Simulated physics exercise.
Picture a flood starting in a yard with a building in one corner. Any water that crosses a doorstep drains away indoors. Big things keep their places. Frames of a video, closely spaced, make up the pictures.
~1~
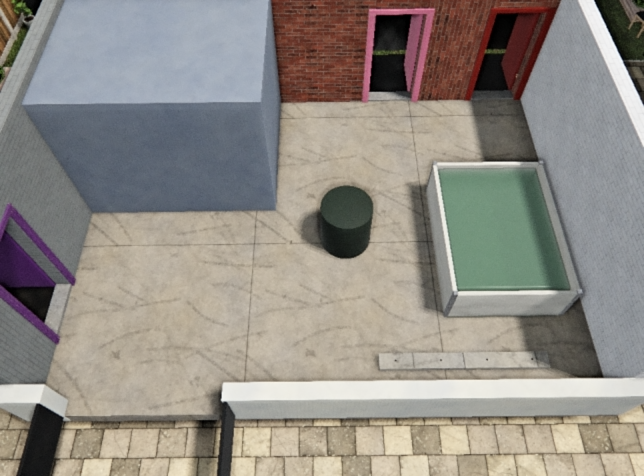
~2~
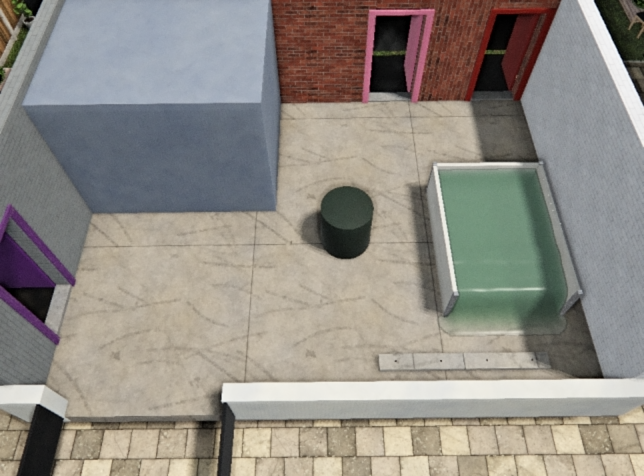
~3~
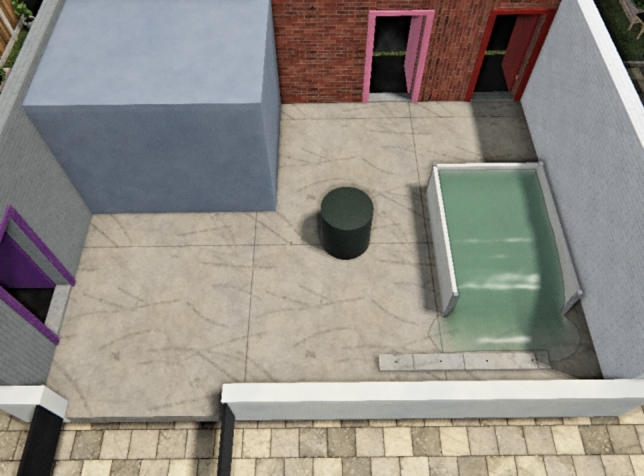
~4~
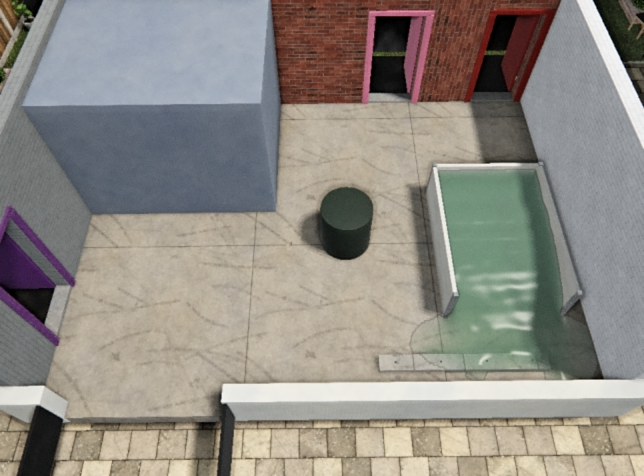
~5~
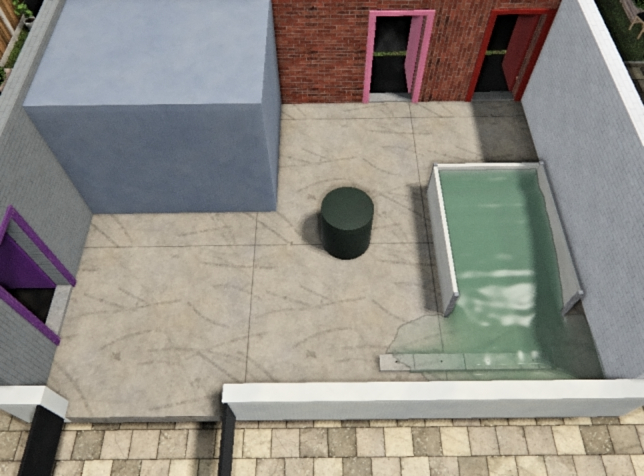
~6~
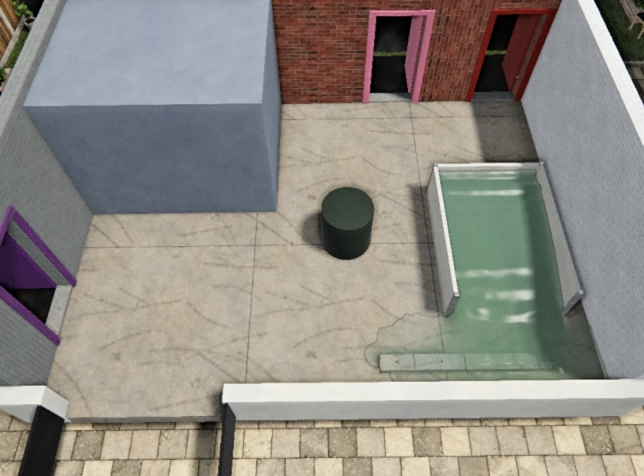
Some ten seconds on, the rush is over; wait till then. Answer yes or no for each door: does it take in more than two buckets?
Pink door: No; purple door: Yes; red door: Yes.
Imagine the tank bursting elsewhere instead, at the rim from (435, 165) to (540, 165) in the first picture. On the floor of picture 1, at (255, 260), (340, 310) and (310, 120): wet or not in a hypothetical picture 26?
In turn: Untouched, untouched, swamped.
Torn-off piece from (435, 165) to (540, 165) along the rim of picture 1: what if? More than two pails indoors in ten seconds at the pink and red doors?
Here's how I see it: The pink door crosses the line and the red door crosses the line.
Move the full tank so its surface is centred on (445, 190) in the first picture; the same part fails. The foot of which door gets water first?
First: The one in purple.
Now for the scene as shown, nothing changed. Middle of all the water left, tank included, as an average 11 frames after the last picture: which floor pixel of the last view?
That comes out near (484, 312).
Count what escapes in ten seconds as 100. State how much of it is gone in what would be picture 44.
I'd say about 50 per cent.
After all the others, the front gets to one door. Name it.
Going by the pictures, I'd say the door marked pink.
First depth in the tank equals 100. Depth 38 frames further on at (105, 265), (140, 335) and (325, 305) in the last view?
Going in order, that's 25, 4 and 4 %.
A moment on, water covers 15 % of the floor; the pink door not reached, the purple door not reached, the red door not reached.
Next, water covers 25 % of the floor; the pink door not reached, the purple door not reached, the red door not reached.
Then, water covers 65 % of the floor; the pink door not reached, the purple door under two buckets in, the red door over two buckets in.
Later, water covers 70 % of the floor; the pink door wet at the sill, nothing in, the purple door far over two buckets in, the red door far over two buckets in.
In the end, water covers 80 % of the floor; the pink door wet at the sill, nothing in, the purple door far over two buckets in, the red door far over two buckets in.
